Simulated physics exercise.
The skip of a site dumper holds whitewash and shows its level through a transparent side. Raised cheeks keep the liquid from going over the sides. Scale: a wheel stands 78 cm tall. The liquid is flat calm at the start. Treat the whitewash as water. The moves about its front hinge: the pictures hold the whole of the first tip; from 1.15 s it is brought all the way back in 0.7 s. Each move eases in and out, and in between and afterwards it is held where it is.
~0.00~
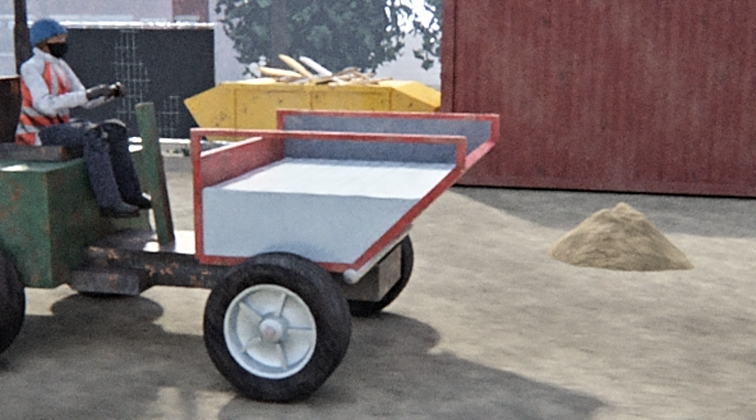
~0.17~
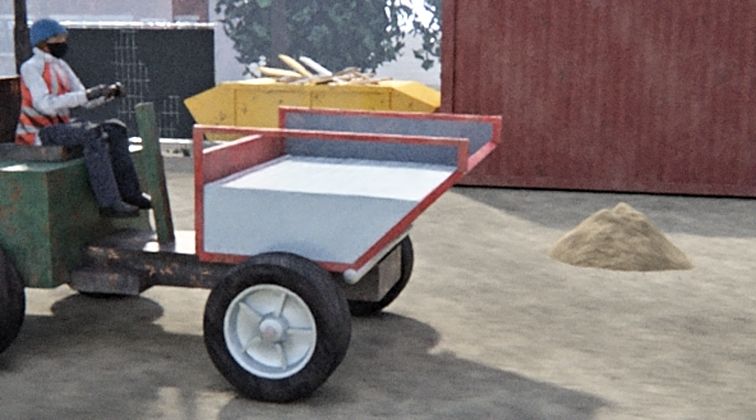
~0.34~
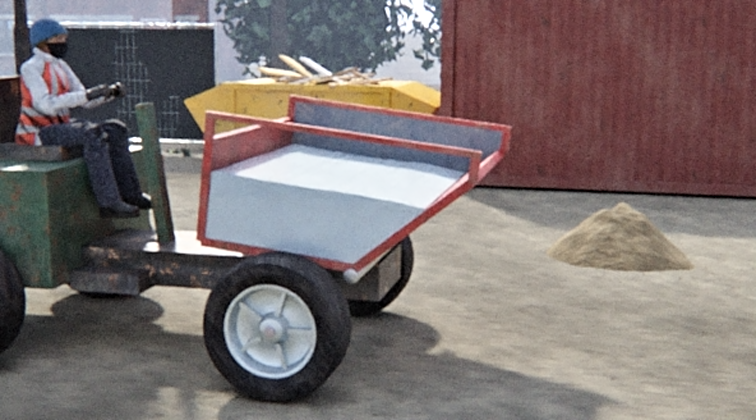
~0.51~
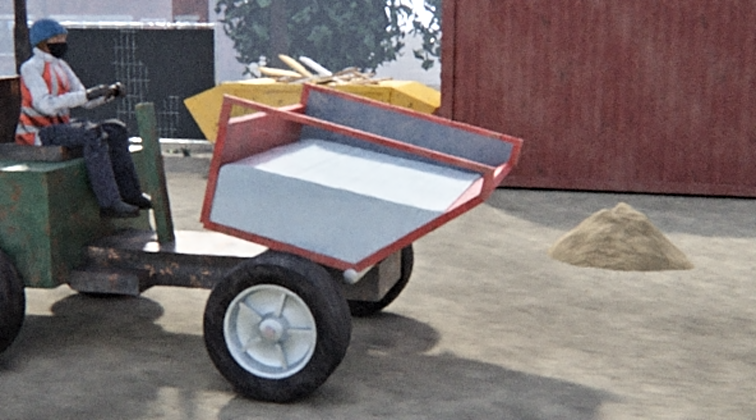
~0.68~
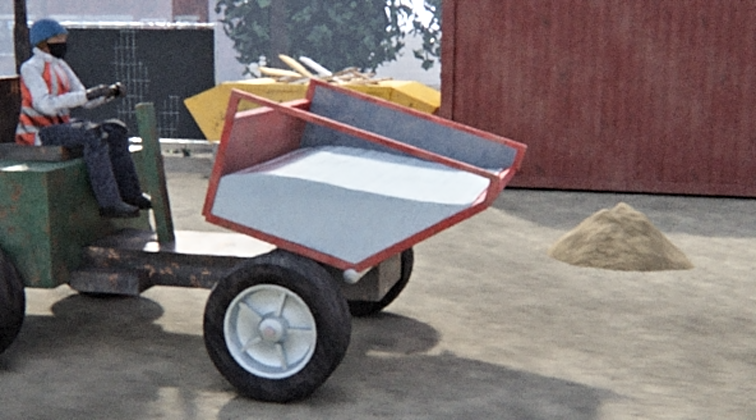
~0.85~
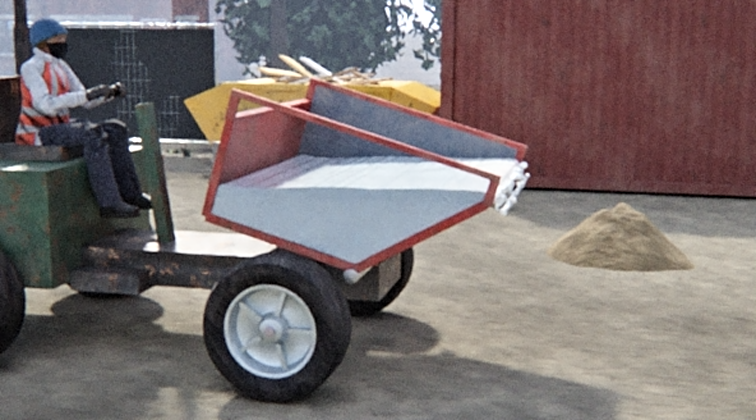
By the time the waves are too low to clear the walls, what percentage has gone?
Roughly 22 per cent of the whitewash is lost.
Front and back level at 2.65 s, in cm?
Front 30 cm, back 32 cm.
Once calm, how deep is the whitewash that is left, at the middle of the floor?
About 22 cm.
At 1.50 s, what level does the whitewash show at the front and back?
About 36 cm in front and 8 cm behind.
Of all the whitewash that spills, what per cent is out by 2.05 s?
About 90 per cent.
After 1.50 s the skip is at 8° forwards, the surface stands 9 cm at the back and 37 cm at the front; 18 per cent is out, over the front.
After 2.05 s the surface stands 53 cm at the back and 26 cm at the front; 19 per cent is out, over the front.
After 2.65 s the surface stands 31 cm at the back and 30 cm at the front; 19 per cent is out, over the front.
After 4.74 s 22 per cent is out, over the front, 117 of 538 litres.
